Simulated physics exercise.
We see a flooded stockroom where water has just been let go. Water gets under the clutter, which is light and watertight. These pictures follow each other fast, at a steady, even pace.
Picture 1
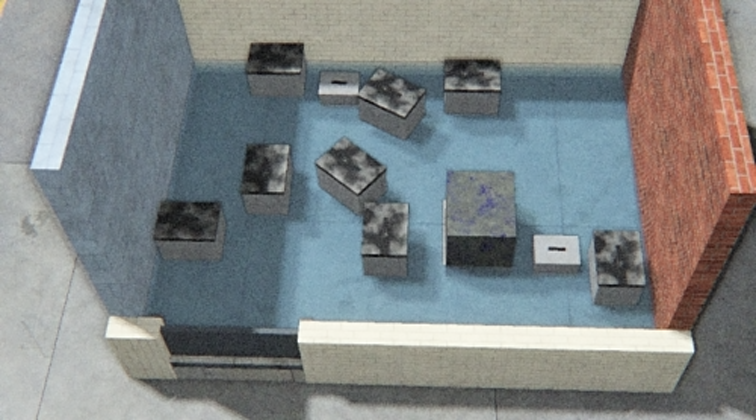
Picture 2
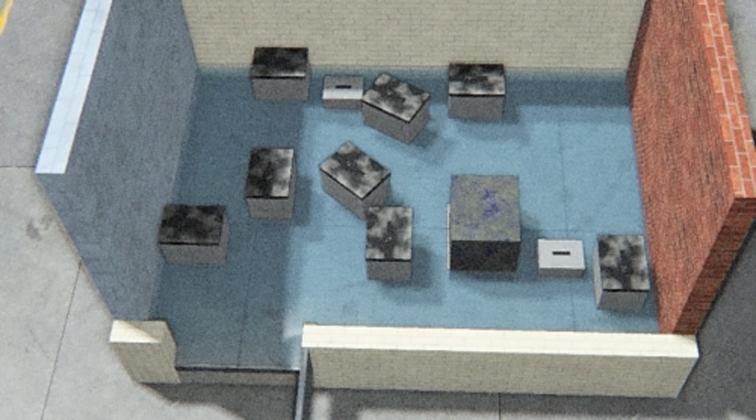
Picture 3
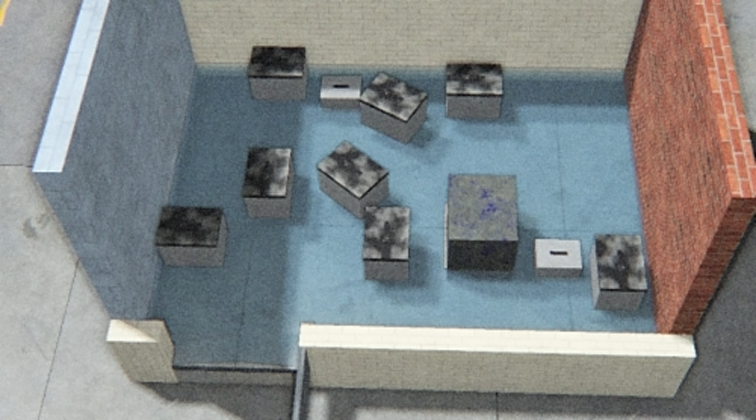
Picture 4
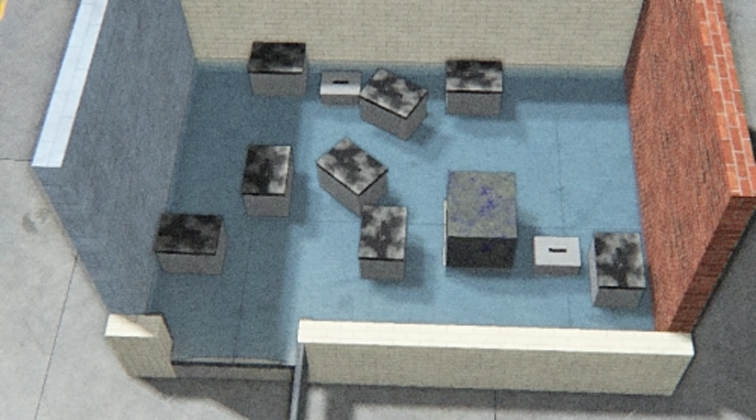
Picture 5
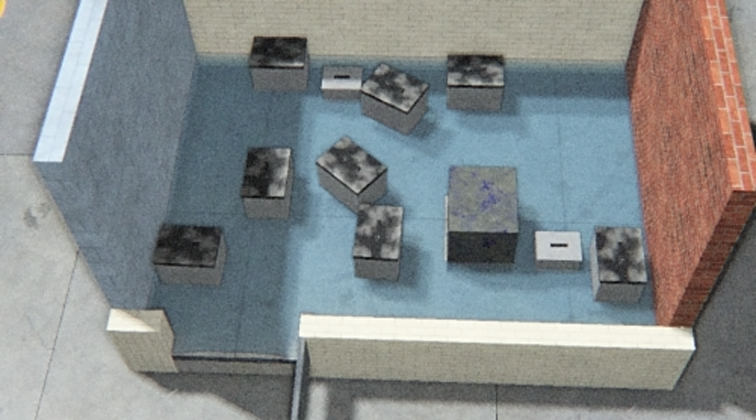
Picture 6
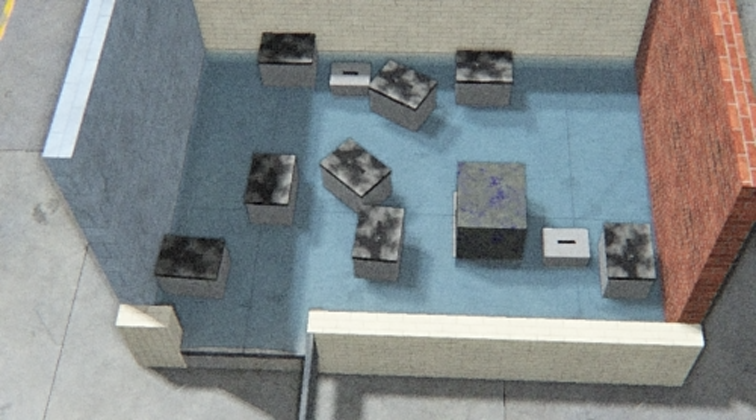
Dark-topped grey boxes shift slightly in a roofless, blue-floored room, seen from high above its low cream front wall. They stand scattered between a blue-grey wall at left and red brick at right, with two small pale boxes and a larger purple-flecked block among them. A panel at the front-left gap swings outward, then the lower-left box slides forward and a central one turns slightly, while the view jitters.
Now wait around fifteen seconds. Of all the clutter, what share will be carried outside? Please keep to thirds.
Middle band.
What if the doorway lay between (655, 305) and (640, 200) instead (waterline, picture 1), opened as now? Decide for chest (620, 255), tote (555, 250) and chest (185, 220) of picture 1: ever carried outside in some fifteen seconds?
Object one: Leaves; object two: Leaves; object three: Remains.
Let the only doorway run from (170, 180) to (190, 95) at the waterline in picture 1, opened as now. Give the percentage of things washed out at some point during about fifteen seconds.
That would be near 60 per cent of the things.
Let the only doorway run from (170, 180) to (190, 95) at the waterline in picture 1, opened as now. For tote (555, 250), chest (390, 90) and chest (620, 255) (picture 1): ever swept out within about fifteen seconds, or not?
One by one as named: Doesn't escape, gets away and doesn't escape.
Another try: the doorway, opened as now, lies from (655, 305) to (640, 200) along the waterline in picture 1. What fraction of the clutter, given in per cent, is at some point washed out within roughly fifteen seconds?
About 40 percent, I'd say.
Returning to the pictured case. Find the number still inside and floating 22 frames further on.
That makes 6.
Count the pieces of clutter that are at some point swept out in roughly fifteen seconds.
4.
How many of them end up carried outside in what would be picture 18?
3.
A moment on, 0 of 10 are out; 10 afloat.
Next, 3 of 10 are out; 7 afloat.
Later, 4 of 10 are out; 6 afloat.
In the end, 4 of 10 are out; 6 afloat.
